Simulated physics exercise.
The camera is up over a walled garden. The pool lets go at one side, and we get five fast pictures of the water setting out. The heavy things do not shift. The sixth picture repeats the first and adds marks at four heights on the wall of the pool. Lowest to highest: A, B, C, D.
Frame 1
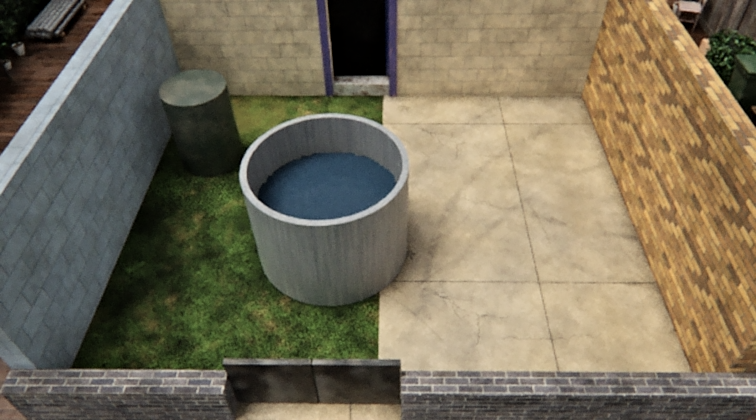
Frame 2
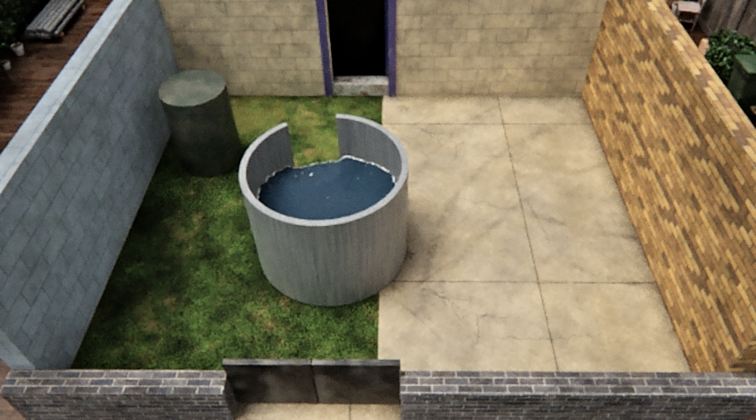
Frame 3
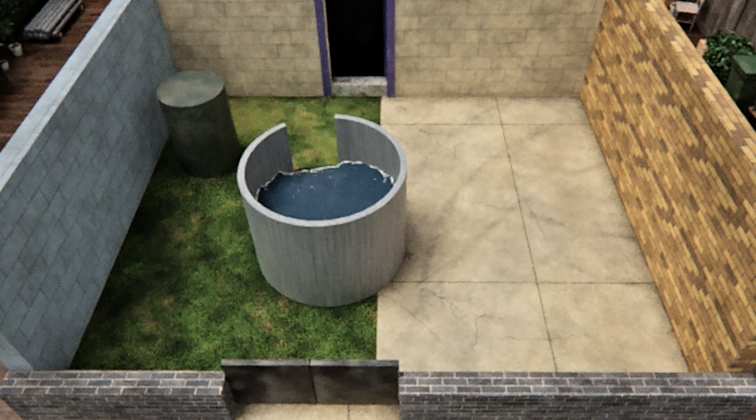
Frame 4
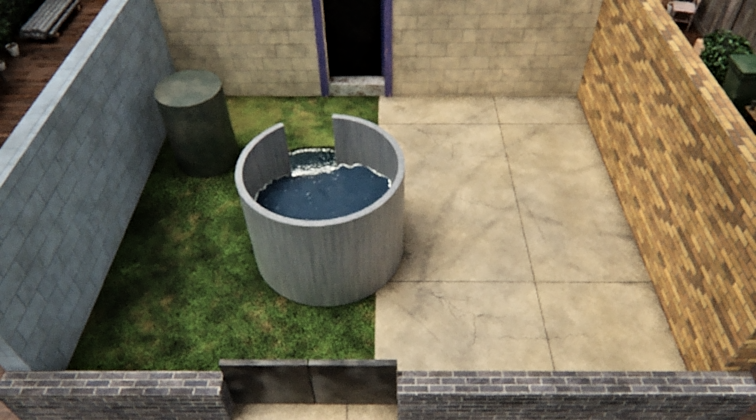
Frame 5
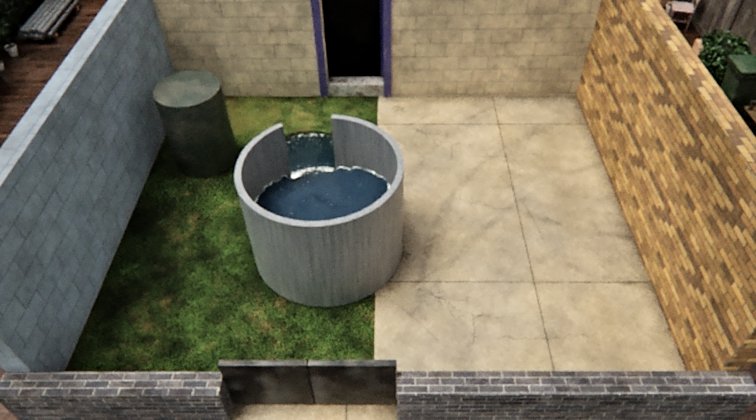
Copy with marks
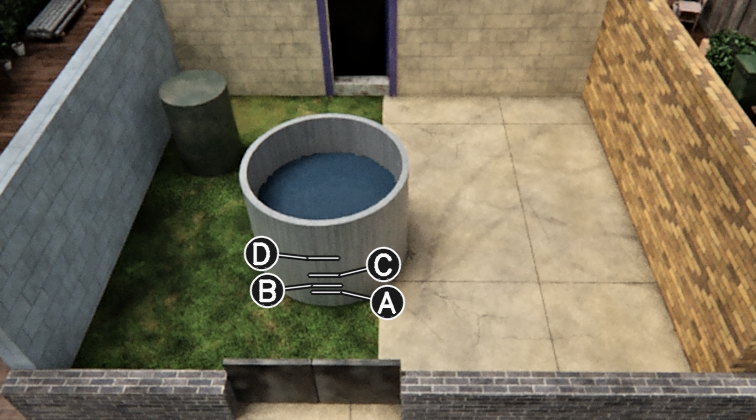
At the start, a round grey pool of still blue water stands on grass in a walled garden, beside paving and behind a shut gate. A section of its far wall disappears, leaving a gap, and the water ripples, then pours through in a small stream onto the grass behind.
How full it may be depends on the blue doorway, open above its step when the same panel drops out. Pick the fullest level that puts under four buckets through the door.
Line D just does it.
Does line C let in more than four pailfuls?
No.
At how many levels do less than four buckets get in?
All four.
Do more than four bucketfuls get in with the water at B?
No, not at all.
On the marked copy, A at (327, 292); B at (326, 285); C at (324, 275); D at (322, 258); from the bottom up A, B, C, D.
Choosing A, nothing gets over.
Choosing B, nothing gets over.
Choosing C, nothing gets over.
Choosing D, a splash gets over, under a bucket.
